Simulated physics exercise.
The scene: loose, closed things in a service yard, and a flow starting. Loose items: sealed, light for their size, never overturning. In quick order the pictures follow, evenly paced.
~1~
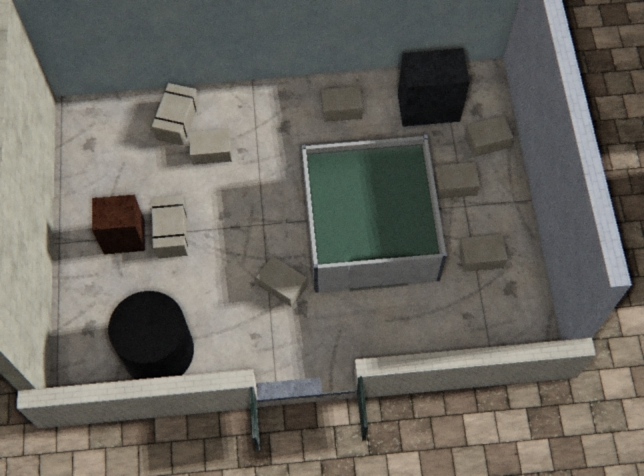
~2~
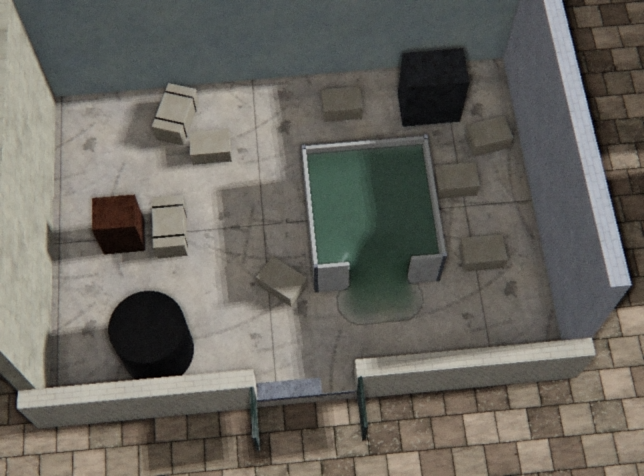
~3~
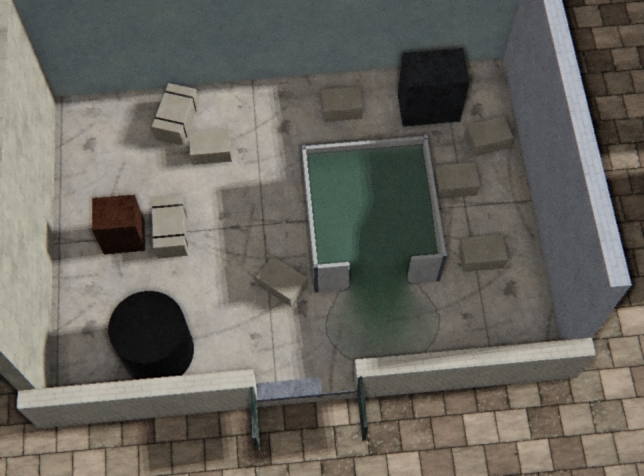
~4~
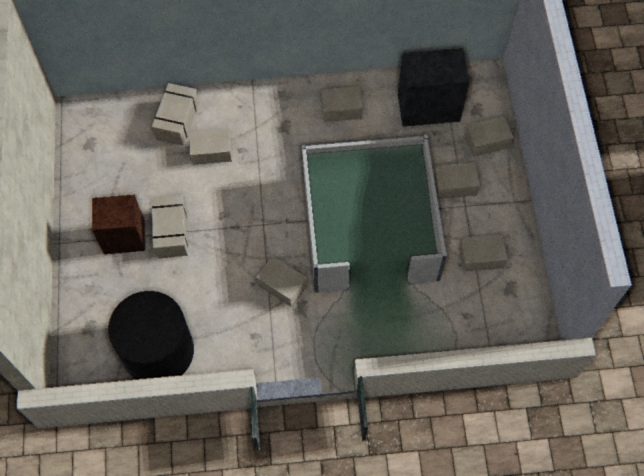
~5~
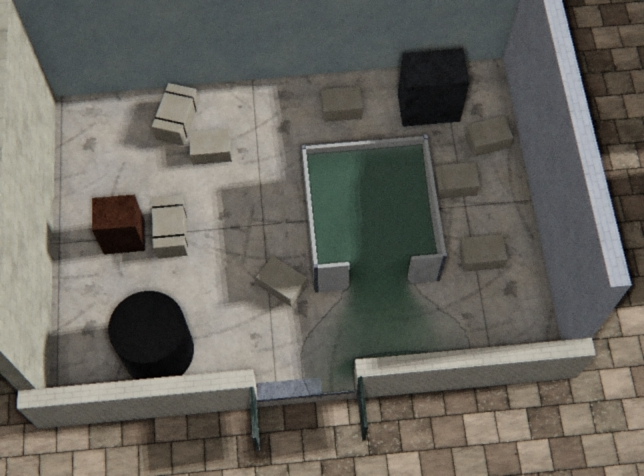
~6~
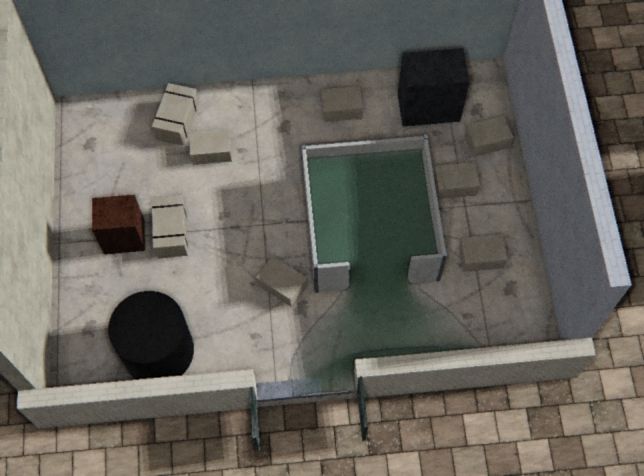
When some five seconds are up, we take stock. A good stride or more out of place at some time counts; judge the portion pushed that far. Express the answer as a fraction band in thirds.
Fraction band: 1/3 to 2/3.
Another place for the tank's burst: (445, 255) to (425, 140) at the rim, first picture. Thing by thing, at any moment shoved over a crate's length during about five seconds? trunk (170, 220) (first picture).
Verdict: It fell short.
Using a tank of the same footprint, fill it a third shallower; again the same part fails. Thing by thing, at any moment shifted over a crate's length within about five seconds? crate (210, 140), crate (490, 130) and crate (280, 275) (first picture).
Respectively, never gets that far, gets that far, never gets that far.
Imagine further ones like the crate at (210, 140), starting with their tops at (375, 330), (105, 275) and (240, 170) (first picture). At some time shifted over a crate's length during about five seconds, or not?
Listed in sequence, the answers are displaced a stride, remains nearby and remains nearby.
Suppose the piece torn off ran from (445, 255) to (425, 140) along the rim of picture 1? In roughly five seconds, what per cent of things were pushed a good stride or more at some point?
Estimate: Some 90 per cent.
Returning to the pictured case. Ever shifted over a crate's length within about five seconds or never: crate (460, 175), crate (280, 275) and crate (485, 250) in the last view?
Went a long way, then never got far, then went a long way.
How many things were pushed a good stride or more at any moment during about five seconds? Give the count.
My tally gives 3.
A moment on, 0 of 8 are well off their spots; 0 afloat.
Next, 0 of 8 are well off their spots; 0 afloat.
Later, 3 of 8 are well off their spots; 3 afloat.
In the end, 3 of 8 are well off their spots, and 3 have been at some point; 2 afloat.
